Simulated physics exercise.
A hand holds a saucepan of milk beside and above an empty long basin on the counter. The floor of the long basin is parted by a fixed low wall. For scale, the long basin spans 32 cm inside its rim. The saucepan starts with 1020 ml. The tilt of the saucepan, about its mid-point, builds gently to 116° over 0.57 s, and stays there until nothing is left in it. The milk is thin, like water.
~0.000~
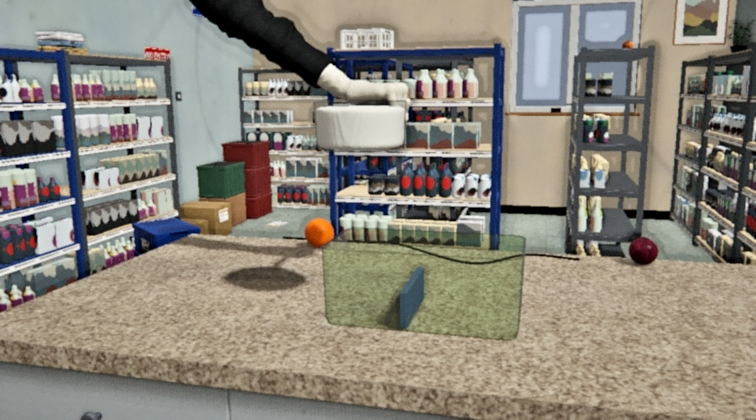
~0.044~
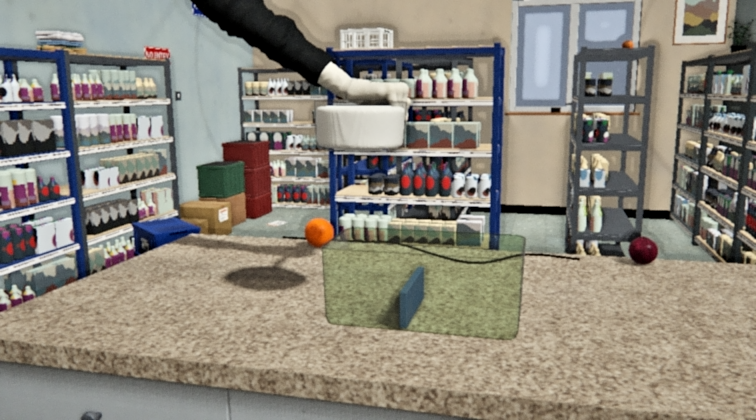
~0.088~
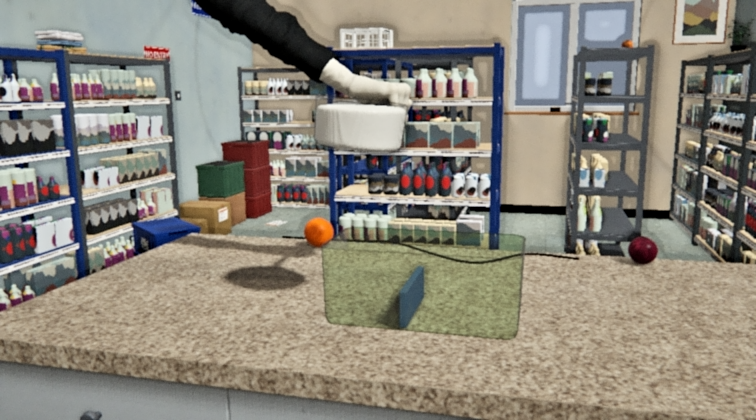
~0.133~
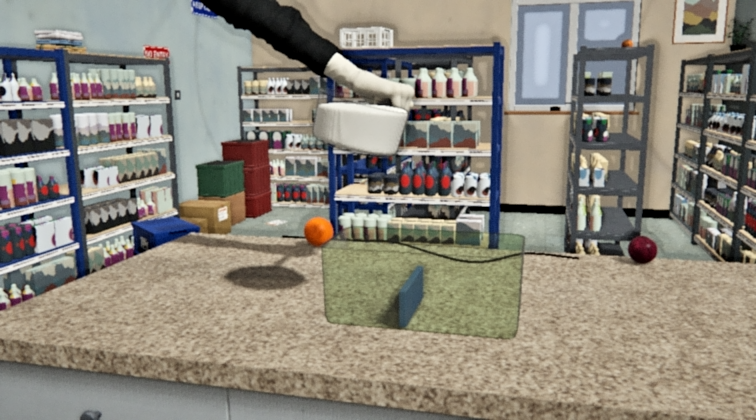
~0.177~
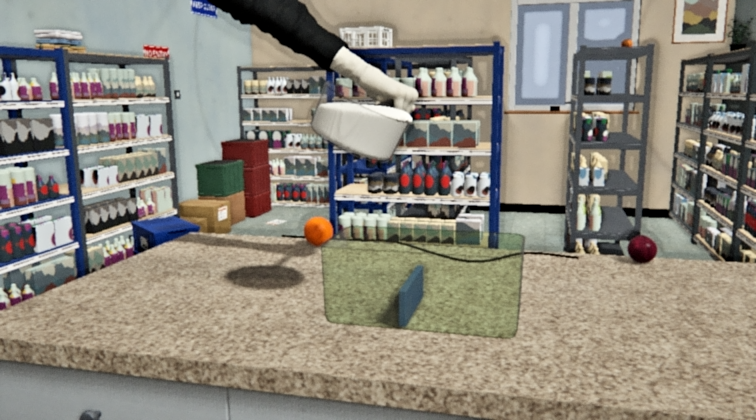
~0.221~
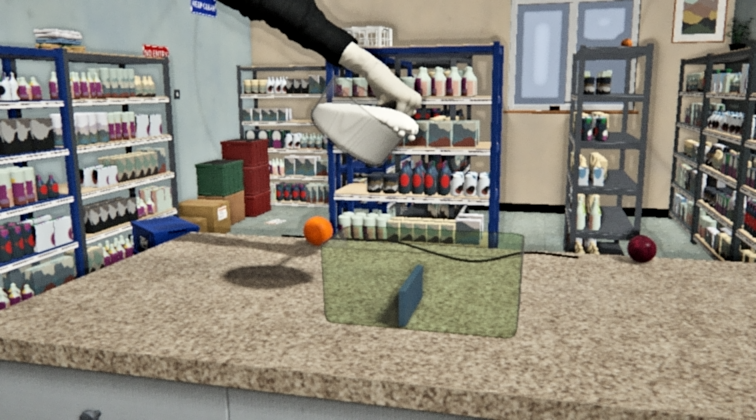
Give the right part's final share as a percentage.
The far part has some 79 per cent.
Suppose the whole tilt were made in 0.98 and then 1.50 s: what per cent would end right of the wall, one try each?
First 85, then 90 per cent.
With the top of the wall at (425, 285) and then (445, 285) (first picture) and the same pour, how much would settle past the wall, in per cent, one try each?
First 55, then 40 per cent.
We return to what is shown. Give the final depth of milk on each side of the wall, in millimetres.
Left about 10 mm, right about 30 mm.
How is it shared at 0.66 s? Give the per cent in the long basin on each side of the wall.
Left about 12, right about 78.
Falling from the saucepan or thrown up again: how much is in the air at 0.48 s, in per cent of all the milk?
Near 56 in a hundred.
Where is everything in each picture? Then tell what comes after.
In the first frame, it leans 0°; its right rim is at (405, 102); the milk meets the walls at (320, 109) and (404, 109); the long basin's rim runs from (335, 238) to (524, 249); the wall's top is at (413, 280).
In the second frame, it leans 2°; its right rim is at (405, 104); the milk meets the walls at (321, 108) and (404, 109).
In the third frame, it leans 7°; its right rim is at (406, 107); the milk meets the walls at (321, 106) and (405, 110).
In the fourth frame, it leans 15°; its right rim is at (408, 114); the milk meets the walls at (322, 106) and (408, 111).
In the fifth frame, it leans 26°; its right rim is at (408, 123); the milk meets the walls at (322, 106) and (408, 118); 3 per cent is over the edge.
In the sixth frame, it leans 38°; its right rim is at (407, 134); the milk meets the walls at (320, 105) and (400, 122); 8 per cent is over the edge.
By 0.48 s the tilt is 108° and 15 per cent is still to pour, 0 is left of the wall and 28 right of it.
By 0.66 s the tilt is 116° and 2 per cent is still to pour, 12 is left of the wall and 79 right of it.
By 0.86 s the tilt is 116° and 0 per cent is still to pour, 19 is left of the wall and 78 right of it.
By 1.07 s the tilt is 116° and 0 per cent is still to pour, 19 is left of the wall and 79 right of it.
At rest 20 per cent lies left of the wall, 79 right of it and 2 outside.
